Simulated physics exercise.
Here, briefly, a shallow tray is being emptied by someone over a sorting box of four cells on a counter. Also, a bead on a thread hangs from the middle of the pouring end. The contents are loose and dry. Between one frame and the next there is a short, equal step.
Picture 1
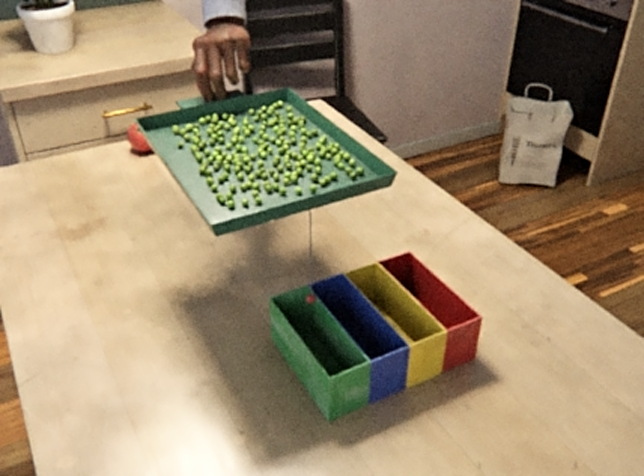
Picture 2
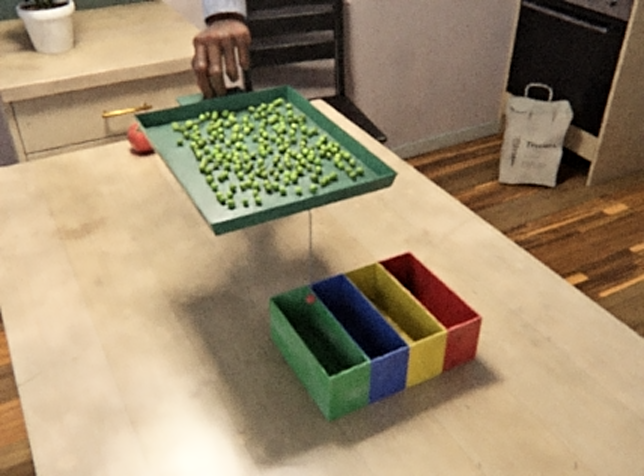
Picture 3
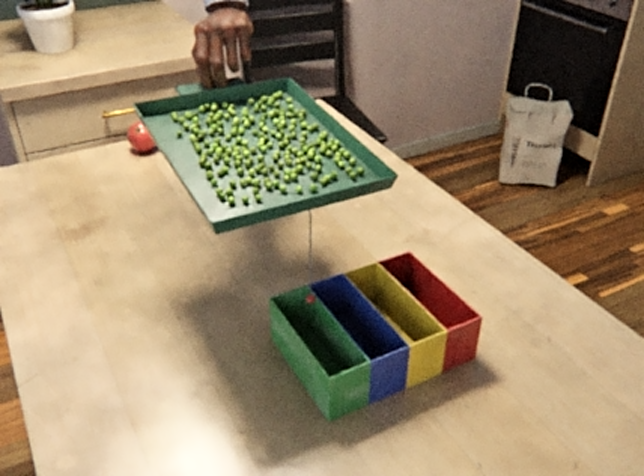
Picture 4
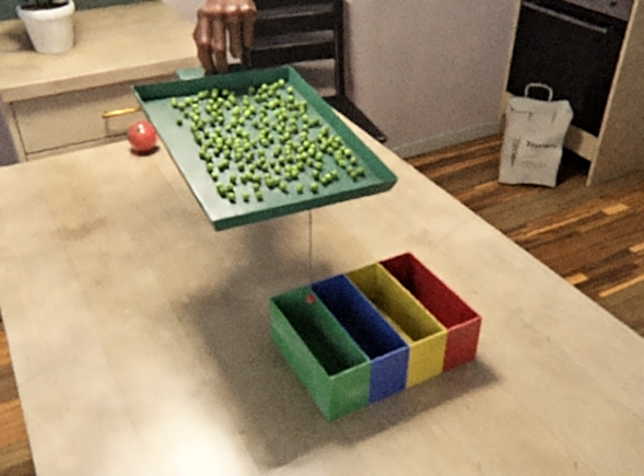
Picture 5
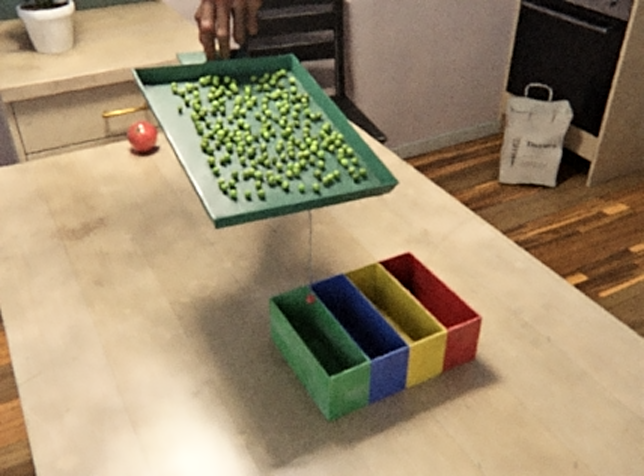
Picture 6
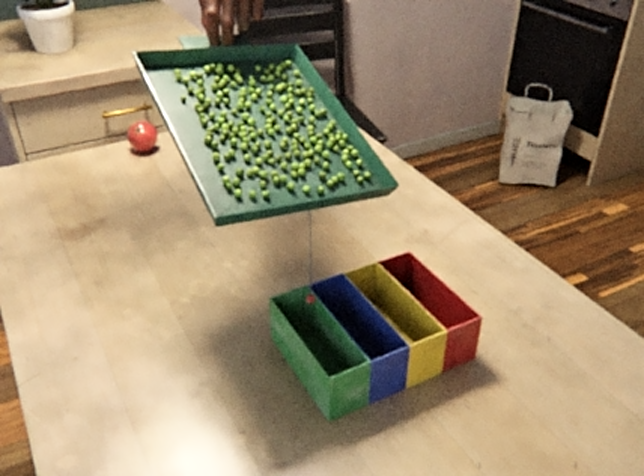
A hand gradually raises the far end of a green tray of peas above colored cells.
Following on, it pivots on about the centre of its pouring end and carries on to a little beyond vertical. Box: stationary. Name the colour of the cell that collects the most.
Yellow.
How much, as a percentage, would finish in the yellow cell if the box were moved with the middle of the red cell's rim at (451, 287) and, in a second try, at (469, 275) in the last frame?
About 50 and 10 per cent respectively.
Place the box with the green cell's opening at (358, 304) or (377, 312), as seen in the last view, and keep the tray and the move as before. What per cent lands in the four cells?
Near 100 % and 100 %.
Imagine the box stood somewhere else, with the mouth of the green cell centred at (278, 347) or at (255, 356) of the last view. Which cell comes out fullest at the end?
The first time it is that red cell; the second time it is the red one.
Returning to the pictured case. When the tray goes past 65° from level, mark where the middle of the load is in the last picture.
Check around (367, 195) in the last picture.
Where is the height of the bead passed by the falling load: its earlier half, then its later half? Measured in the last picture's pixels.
Near (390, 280) to start, and near (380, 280) afterwards.
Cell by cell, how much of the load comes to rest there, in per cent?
The green cell gets about 0, the blue cell about 20, the yellow cell about 70 and the red cell about 10.
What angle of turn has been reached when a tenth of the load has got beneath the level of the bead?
It has tipped about 65 degrees.
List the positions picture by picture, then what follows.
The first frame shows corners of the pouring end near (214, 220) and (392, 171), level; middle of the load near (261, 152), dried peas; bead on its thread near (311, 299); green cell near (349, 388); blue cell near (389, 371); yellow cell near (426, 356); red cell near (462, 341).
The second frame shows corners of the pouring end near (214, 220) and (392, 172), level; middle of the load near (261, 150).
The third frame shows corners of the pouring end near (215, 218) and (393, 174), tipped barely, lowest at the right corner; middle of the load near (261, 145).
The fourth frame shows corners of the pouring end near (216, 216) and (393, 177), tipped a little, lowest at the right corner; middle of the load near (262, 138).
The fifth frame shows corners of the pouring end near (217, 215) and (394, 180), tipped a little, lowest at the right corner; middle of the load near (264, 132).
The sixth frame shows corners of the pouring end near (219, 213) and (394, 183), tipped clearly, lowest at the right corner; middle of the load near (268, 127), the bulk on the move; green cell near (349, 388); blue cell near (389, 371); yellow cell near (426, 356); red cell near (462, 341).
Shortly afterwards, tray tipped steeply; the bulk on the tray; a little in the yellow cell; a little in the red cell; only a few in the blue cell; a little falling or outside the box.
Next, tray tipped past a quarter turn; a little on the tray; near half in the yellow cell; a little in the blue cell; a little in the red cell; a little falling or outside the box.
Some moments later, tray tipped past a quarter turn; near two thirds in the yellow cell; a little in the blue cell; a little in the red cell; only a few falling or outside the box.
In the end, tray tipped past a quarter turn; near two thirds in the yellow cell; a little in the blue cell; a little in the red cell; none at all in the green cell; only a few outside the box.
